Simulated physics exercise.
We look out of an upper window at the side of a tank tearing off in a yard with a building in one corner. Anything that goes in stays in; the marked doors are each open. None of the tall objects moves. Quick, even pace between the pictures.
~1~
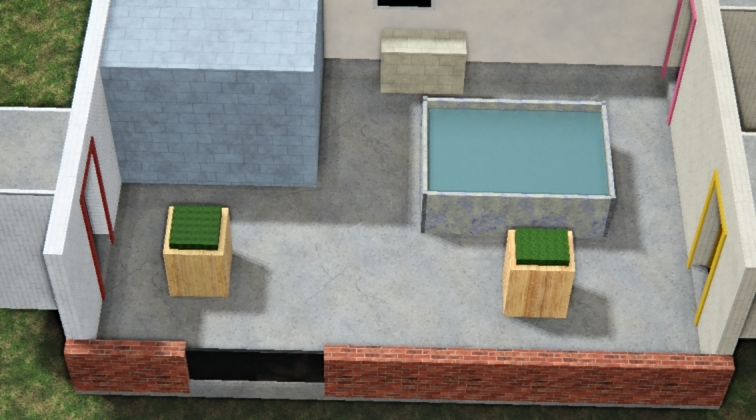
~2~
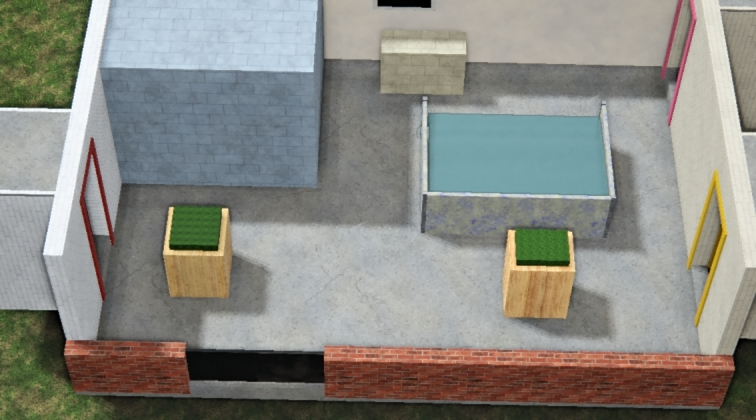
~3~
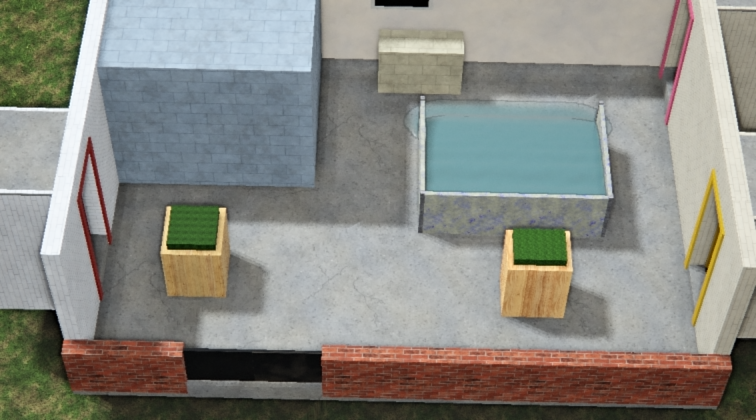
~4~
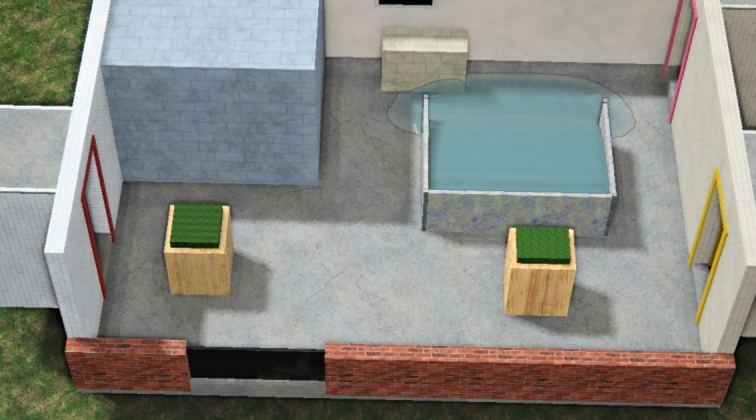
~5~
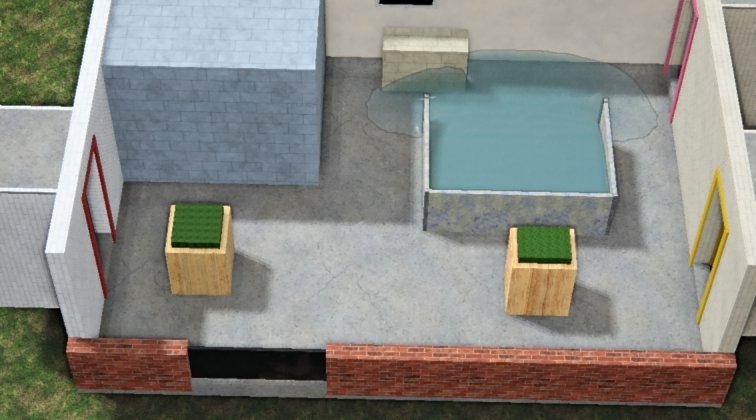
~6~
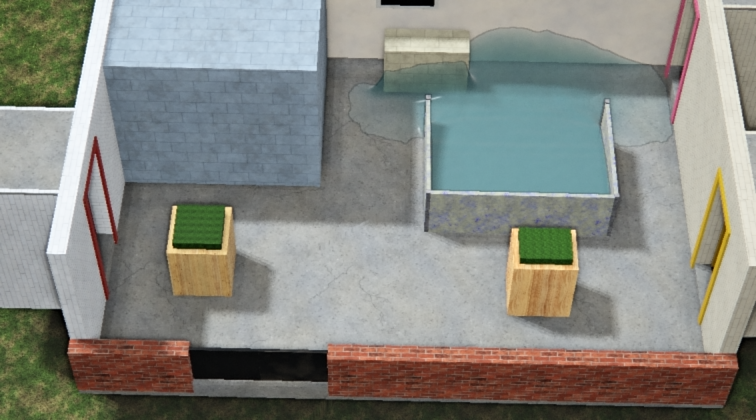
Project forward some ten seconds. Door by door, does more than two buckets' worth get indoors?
Door by door: Pink door - yes; red door - no; yellow door - no.
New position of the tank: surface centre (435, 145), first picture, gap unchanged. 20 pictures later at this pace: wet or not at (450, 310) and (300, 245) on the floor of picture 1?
Spared, soaked.
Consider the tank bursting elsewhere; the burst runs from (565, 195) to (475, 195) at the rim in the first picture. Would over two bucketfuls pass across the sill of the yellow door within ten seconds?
Note: Yellow door admits more.
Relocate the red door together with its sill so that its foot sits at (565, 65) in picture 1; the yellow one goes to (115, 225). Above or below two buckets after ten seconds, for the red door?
Note: Red door lets too much through.
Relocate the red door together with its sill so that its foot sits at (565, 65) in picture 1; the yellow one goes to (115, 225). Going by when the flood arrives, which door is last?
Result: The one in yellow.
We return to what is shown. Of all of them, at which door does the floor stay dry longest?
The one in red.
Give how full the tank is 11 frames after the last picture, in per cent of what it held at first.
About 24 per cent.
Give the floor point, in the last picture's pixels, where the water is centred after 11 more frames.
I'd place it roughly at (511, 120).
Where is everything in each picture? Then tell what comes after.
The first picture shows the open tank at (516, 150) is whole and still.
In the second picture, water pours out on the open tank's far side and has run to a hidden place.
In the third picture, water pours out on the open tank's far side and has run to a hidden place.
In the fourth picture, the front is at (617, 98), out from the gap on the open tank's far side.
In the fifth picture, water pours out on the open tank's far side and has run to (630, 82).
In the sixth picture, water pours out on the open tank's far side and has run to (644, 65).
A moment on, water covers 25 % of the floor; the pink door wet at the sill, nothing in, the red door not reached, the yellow door not reached.
Next, water covers 35 % of the floor; the pink door over two buckets in, the red door not reached, the yellow door not reached.
Then, water covers 70 % of the floor; the pink door far over two buckets in, the red door not reached, the yellow door wet at the sill, nothing in.
Later, water covers 85 % of the floor; the pink door far over two buckets in, the red door not reached, the yellow door wet at the sill, nothing in.
In the end, water covers 100 % of the floor; the pink door far over two buckets in, the red door wet at the sill, nothing in, the yellow door wet at the sill, nothing in.
